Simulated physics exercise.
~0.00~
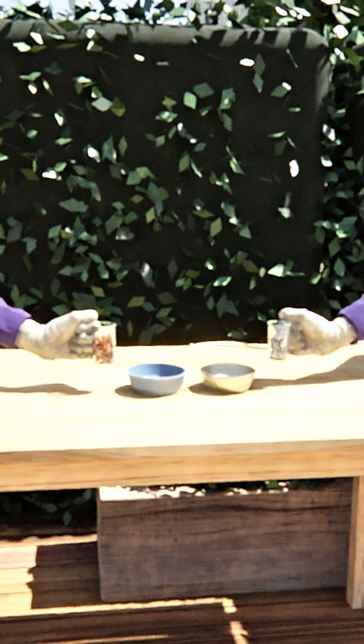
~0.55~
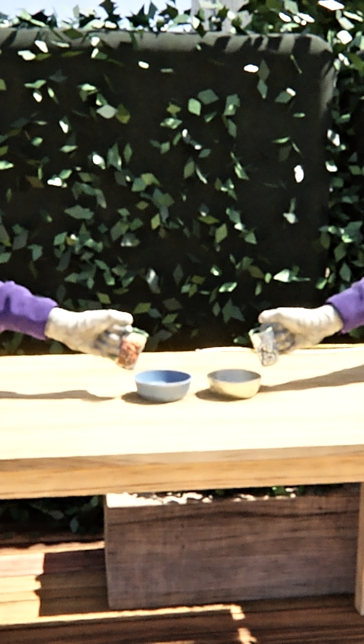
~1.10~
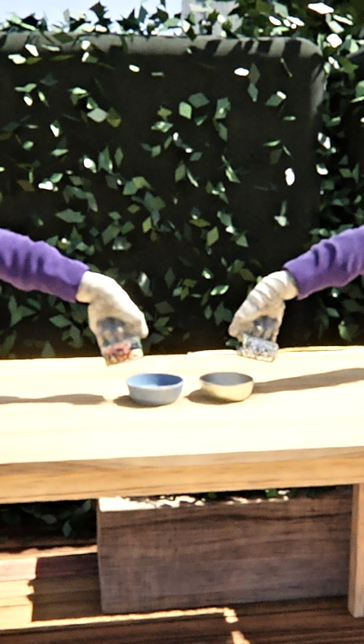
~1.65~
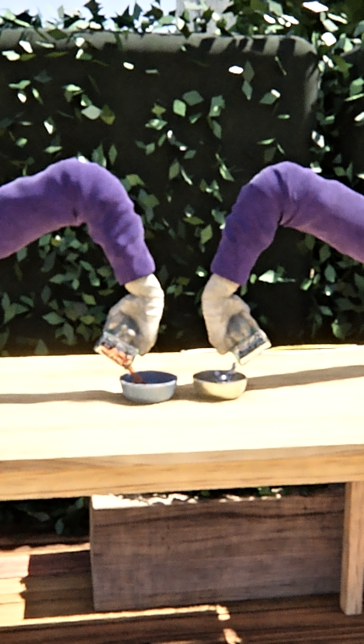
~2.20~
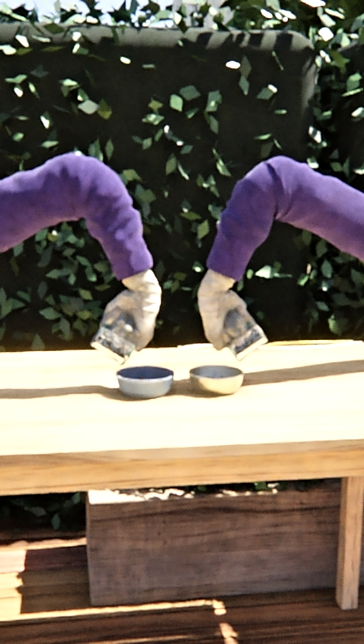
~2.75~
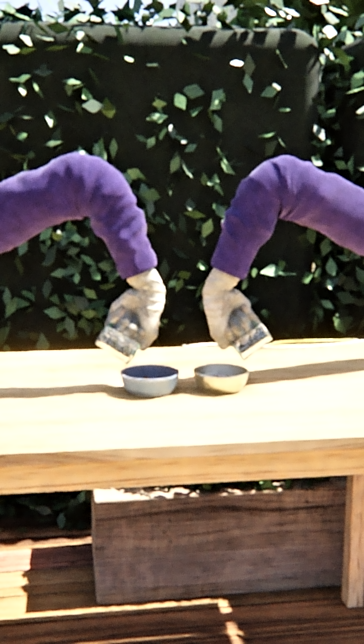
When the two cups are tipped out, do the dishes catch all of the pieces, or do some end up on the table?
The dishes catch all of them. Both the blue dish on the left and the beige dish on the right take their pieces without losing any.
On a sunlit wooden table outdoors, seen from the front by a slightly swaying camera, a blue dish sits beside a beige one before a dark panel covered in leaves. From either side, an arm in a purple sleeve and pale glove holds a clear cup of small pieces, those on the left reddish. The hands move inward and tilt the cups over the dishes. Both arms then arch high as the cups tip further, and the pieces pour down into the dishes. At the end the emptied cups stay tipped above the dishes, with nothing spilled on the table.
